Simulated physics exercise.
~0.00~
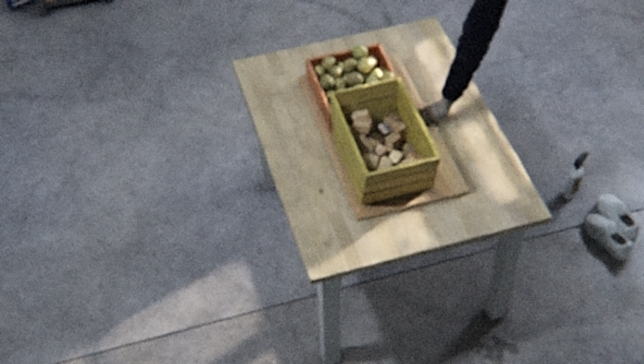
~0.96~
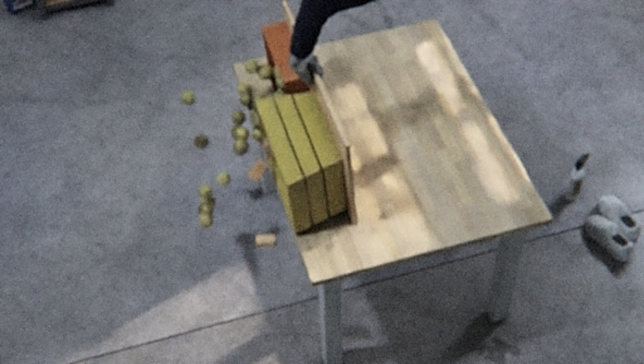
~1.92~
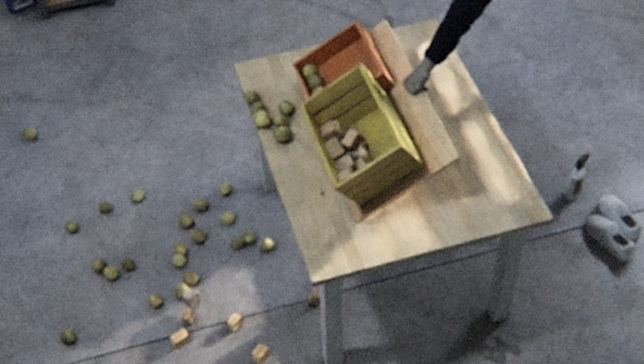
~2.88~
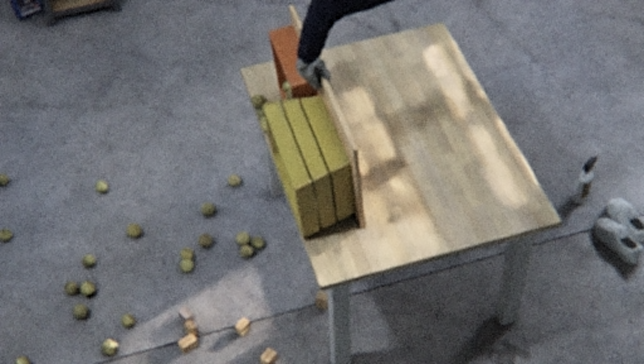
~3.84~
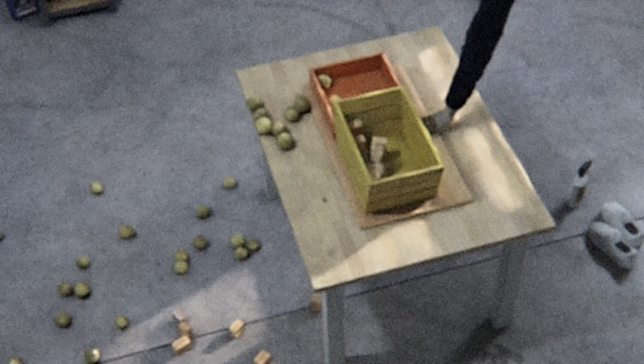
On a grey floor seen from above, a pale wooden table holds a board carrying a yellow tray of wooden blocks and a smaller orange tray of round, yellow-green fruit. A dark arm at the board's right edge lifts that side until the trays stand on their left sides, and most of the fruit and a few blocks spill out, many scattering across the floor. The arm lowers the board partway, then raises it steeply again, with little more falling. Finally it lays the board flat, leaving some blocks in the yellow tray, the orange tray nearly empty, and several fruit on the table.
